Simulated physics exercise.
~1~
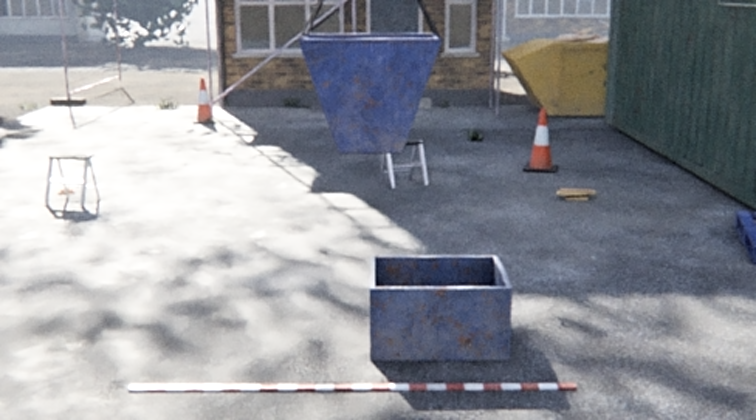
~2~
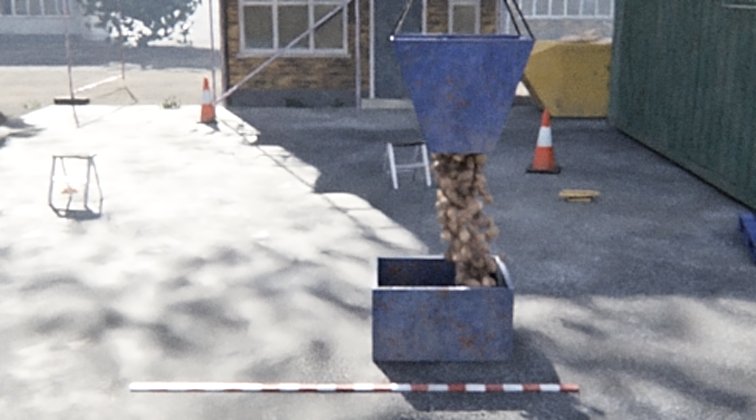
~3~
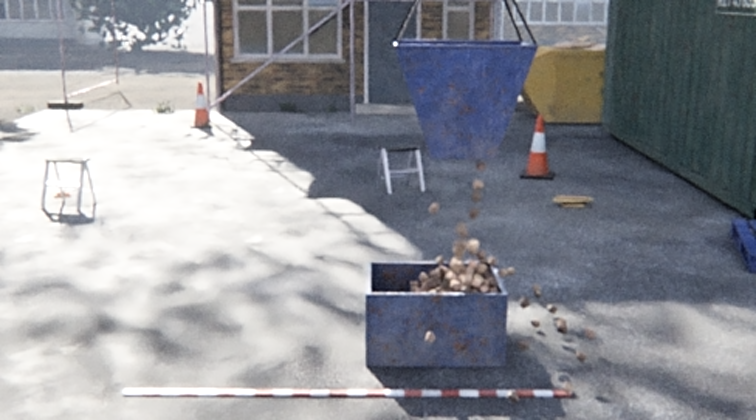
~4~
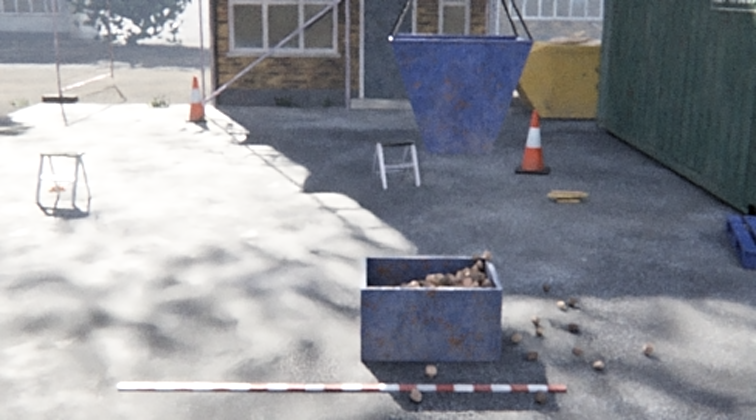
A blue skip hanging over a yard moved right and dropped a stream of brown stones into the open bin below, emptying itself; most settled inside the bin, heaped toward the right, while a few lay scattered on the ground, mainly to its right.
